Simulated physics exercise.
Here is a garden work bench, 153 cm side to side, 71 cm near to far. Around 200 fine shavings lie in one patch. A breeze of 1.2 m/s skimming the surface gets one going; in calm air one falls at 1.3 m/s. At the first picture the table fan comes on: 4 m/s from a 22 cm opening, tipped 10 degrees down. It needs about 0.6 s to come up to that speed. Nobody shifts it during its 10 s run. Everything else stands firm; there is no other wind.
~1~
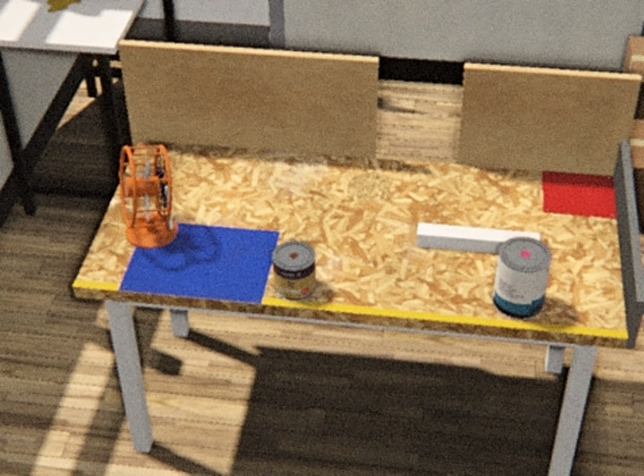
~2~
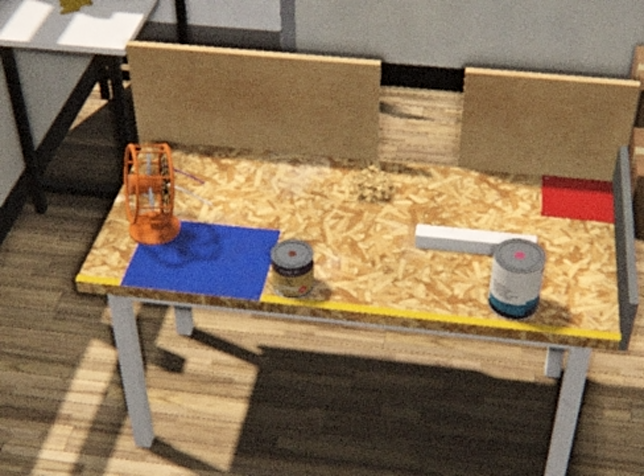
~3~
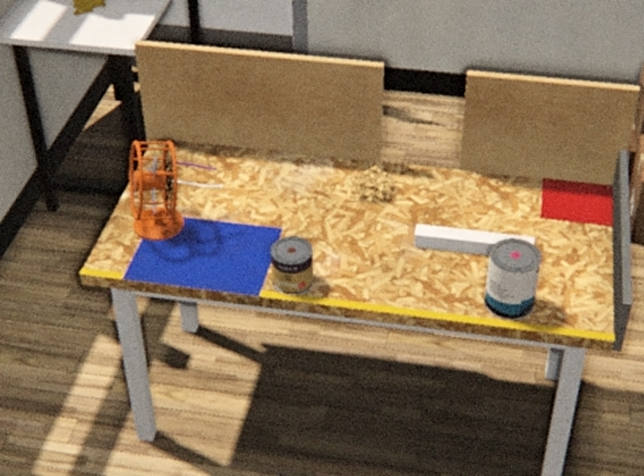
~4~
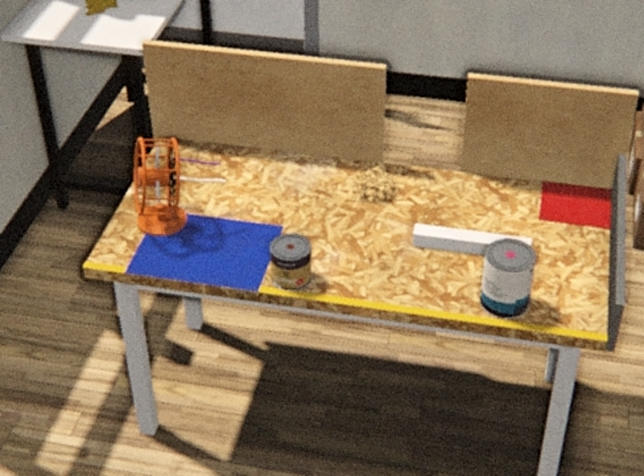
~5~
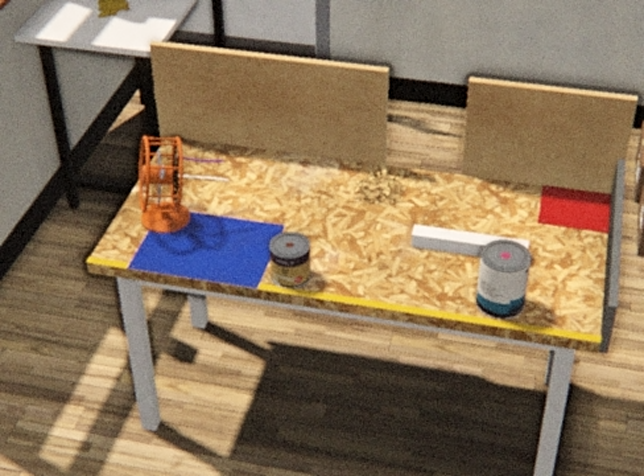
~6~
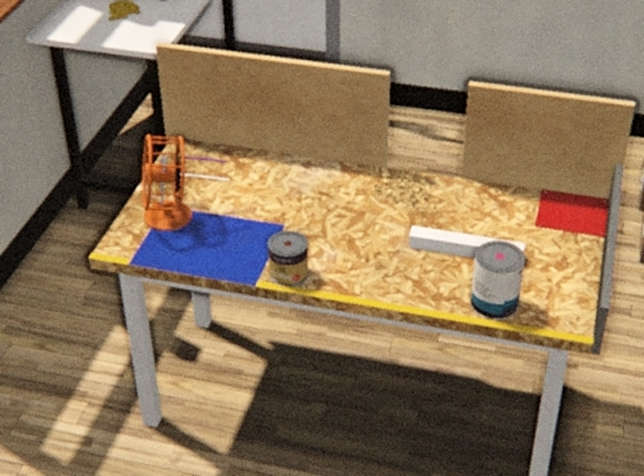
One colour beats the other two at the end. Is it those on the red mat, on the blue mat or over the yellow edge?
It is yellow that takes the most.
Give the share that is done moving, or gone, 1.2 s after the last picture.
Near 50 %.
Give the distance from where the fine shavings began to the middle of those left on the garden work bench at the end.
Roughly 75 cm.
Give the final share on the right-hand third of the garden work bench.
Near 20 %.
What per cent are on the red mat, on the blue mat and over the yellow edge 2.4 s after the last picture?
Roughly 30 % red, 0 % blue, 50 % yellow.
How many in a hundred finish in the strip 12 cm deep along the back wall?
Near 20 %.
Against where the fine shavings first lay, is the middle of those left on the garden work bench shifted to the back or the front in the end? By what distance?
To the back, by about 15 cm.
Then, 1.2 s after the last picture, 38 % are on the red mat, 34 % over the yellow edge and 0 % on the blue mat; the middle of those still in play is near (608, 200); 51 % have settled or left.
Then, 2.4 s after the last picture, 26 % are on the red mat, 49 % over the yellow edge and 0 % on the blue mat; the middle of those still in play is near (608, 197); 80 % have settled or left.
Then, 4.7 s after the last picture, 18 % are on the red mat, 59 % over the yellow edge and 0 % on the blue mat; the middle of those still in play is near (609, 193); 91 % have settled or left.
Then, 9.2 s after the last picture, at the end, 16 % are on the red mat, 63 % over the yellow edge and 0 % on the blue mat; the middle of those still in play is near (610, 190).
